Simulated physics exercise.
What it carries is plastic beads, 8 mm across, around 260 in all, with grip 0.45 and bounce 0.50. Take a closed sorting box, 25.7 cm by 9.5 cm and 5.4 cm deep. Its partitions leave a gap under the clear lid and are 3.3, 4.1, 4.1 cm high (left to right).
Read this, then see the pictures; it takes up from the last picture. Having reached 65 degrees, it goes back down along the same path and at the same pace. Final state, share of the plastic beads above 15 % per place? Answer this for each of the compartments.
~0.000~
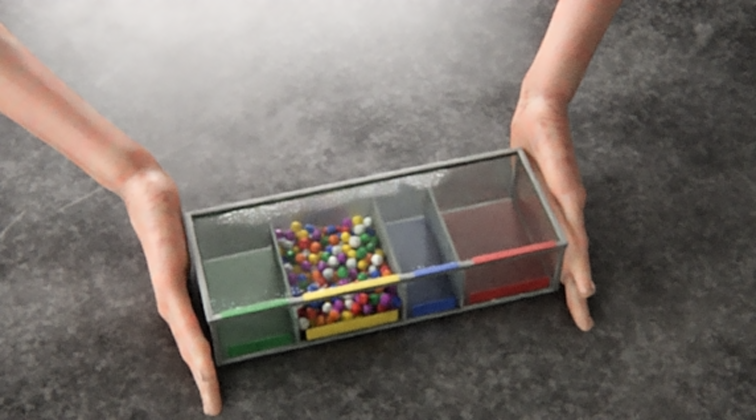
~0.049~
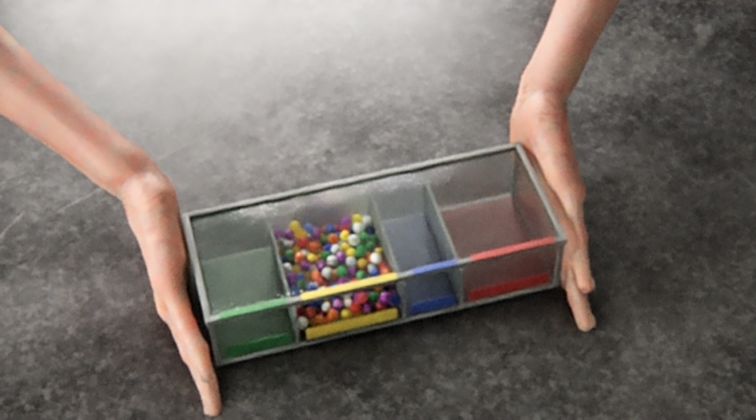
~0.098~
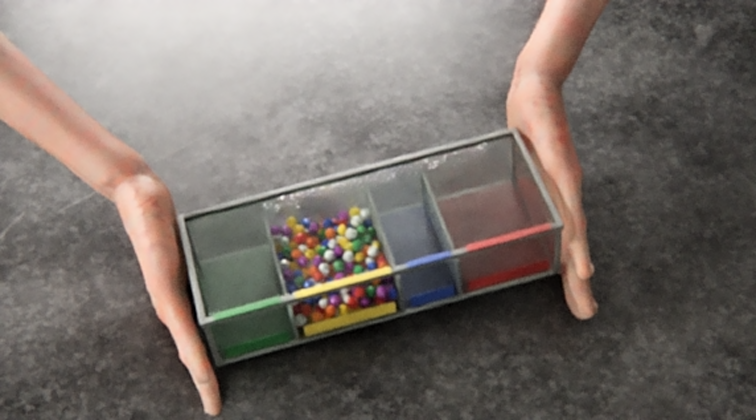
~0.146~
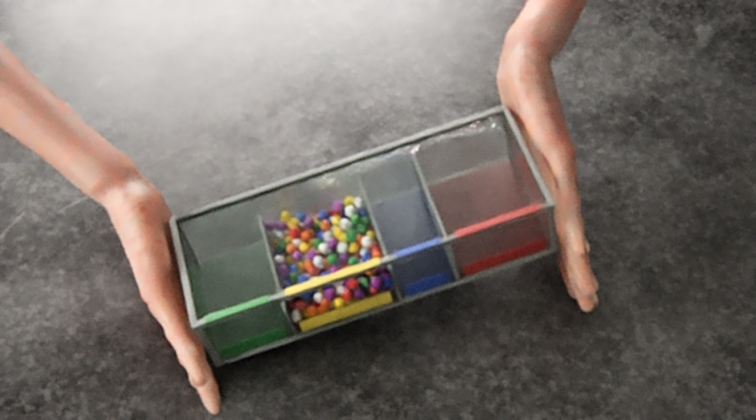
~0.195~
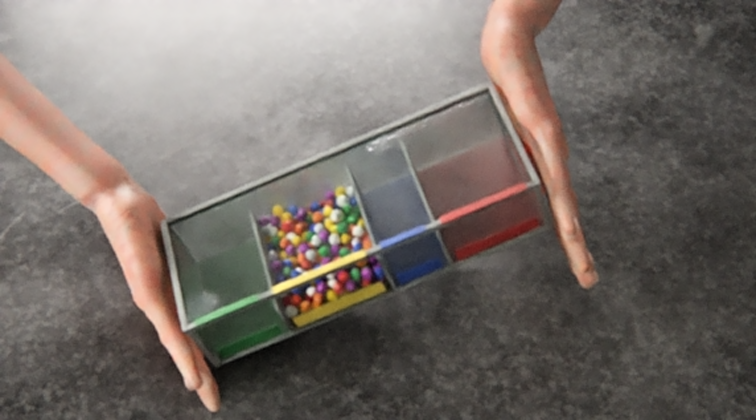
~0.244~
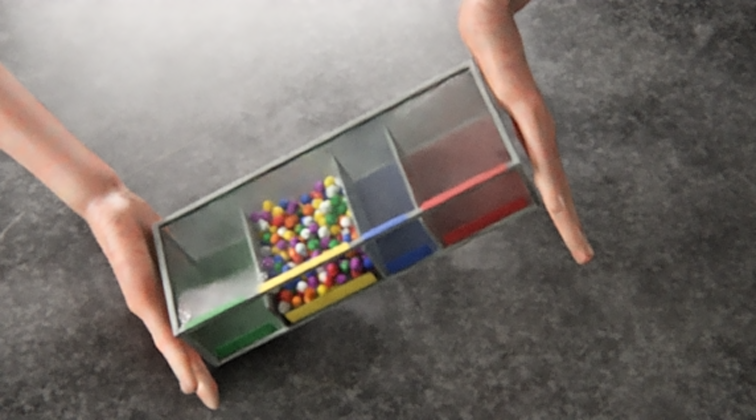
Red compartment N, blue compartment N, green compartment Y, yellow compartment Y.
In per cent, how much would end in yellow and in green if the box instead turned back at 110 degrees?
Yellow 15 %; green 85 %.
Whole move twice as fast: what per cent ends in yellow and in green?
In per cent, yellow gets 65 and green gets 35.
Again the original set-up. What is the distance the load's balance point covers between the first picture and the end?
I'd say close to 3.0 cm in total.
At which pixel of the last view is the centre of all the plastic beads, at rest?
Centre at rest: Approx. (305, 285) px.
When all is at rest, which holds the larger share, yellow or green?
Go with yellow, that one ends with more.
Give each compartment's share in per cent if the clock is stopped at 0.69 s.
Red 0, blue 0, green 10, yellow 90.
After 0.69 s, tilt 62 degrees; green 10 %, yellow 90 %.
After 0.99 s, tilt 25 degrees; green 20 %, yellow 80 %.
After 1.39 s, tilt 0 degrees; green 25 %, yellow 75 %.
In the end, at 1.8 s, red 0 %, blue 0 %, green 25 %, yellow 75 %.
